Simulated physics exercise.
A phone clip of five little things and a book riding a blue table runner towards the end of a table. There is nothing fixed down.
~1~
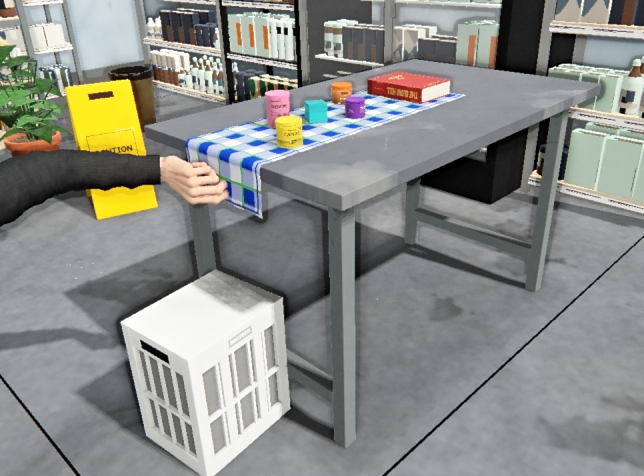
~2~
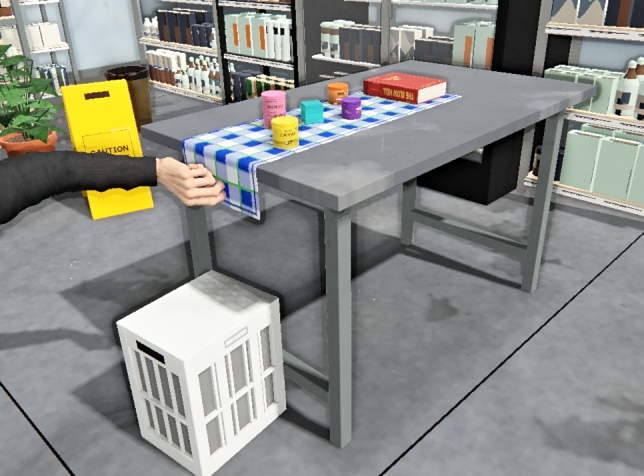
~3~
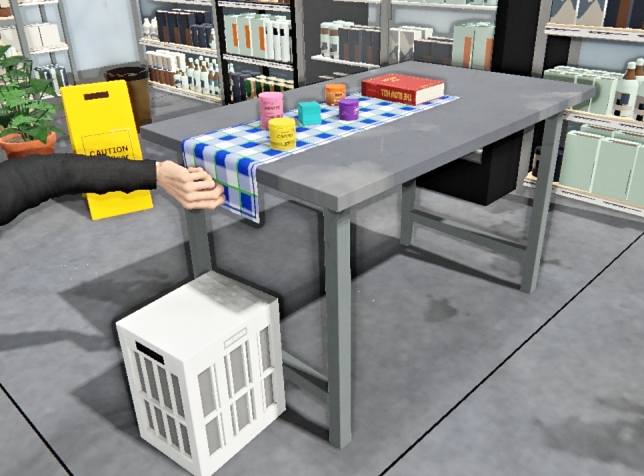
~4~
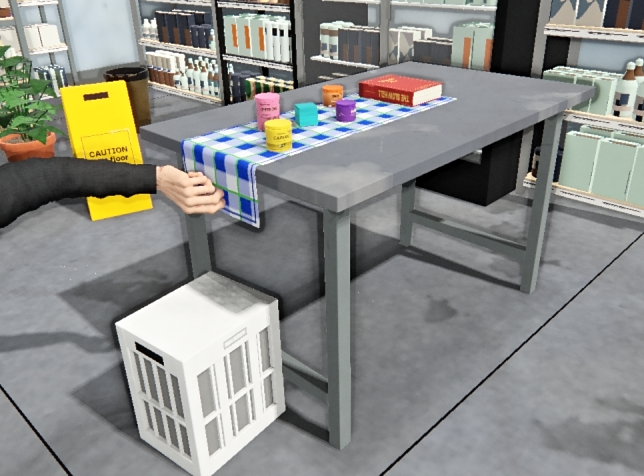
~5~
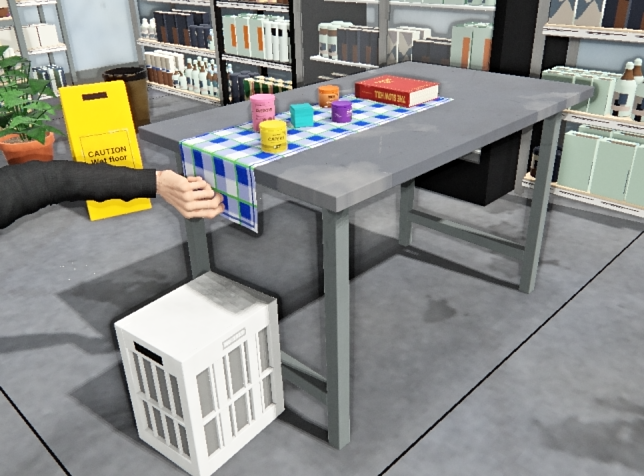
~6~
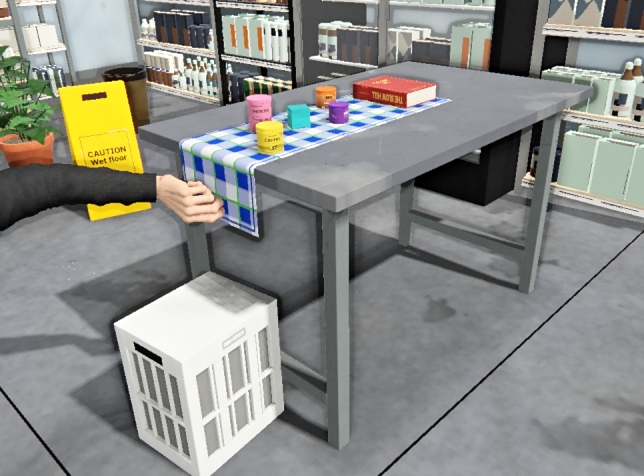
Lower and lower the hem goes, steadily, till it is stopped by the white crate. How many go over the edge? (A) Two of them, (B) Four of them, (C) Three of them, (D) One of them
A, two of them.
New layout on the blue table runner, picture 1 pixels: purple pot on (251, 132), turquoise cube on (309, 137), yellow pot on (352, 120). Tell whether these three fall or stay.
Note - purple pot lost, turquoise cube lost, yellow pot retained.
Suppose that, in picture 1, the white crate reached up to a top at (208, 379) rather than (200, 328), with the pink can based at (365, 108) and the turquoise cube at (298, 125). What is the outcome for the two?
In the end the pink can is still on top and the turquoise cube is no longer on top.
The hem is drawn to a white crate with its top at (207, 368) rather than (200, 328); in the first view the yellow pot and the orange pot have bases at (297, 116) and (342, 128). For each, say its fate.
Yellow pot is gone, orange pot is gone.
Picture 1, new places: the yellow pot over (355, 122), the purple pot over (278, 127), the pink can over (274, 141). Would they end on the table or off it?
The yellow pot stays aboard, the purple pot is lost, the pink can is lost.
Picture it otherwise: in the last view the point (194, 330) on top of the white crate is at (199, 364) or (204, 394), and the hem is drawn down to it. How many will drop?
The tally is 3 and 4.
Early on, hem near (225, 273); yellow pot gone.
Midway, hem on the crate; yellow pot and pink can gone.
Finally, hem on the crate; yellow pot and pink can gone. It carries off two.
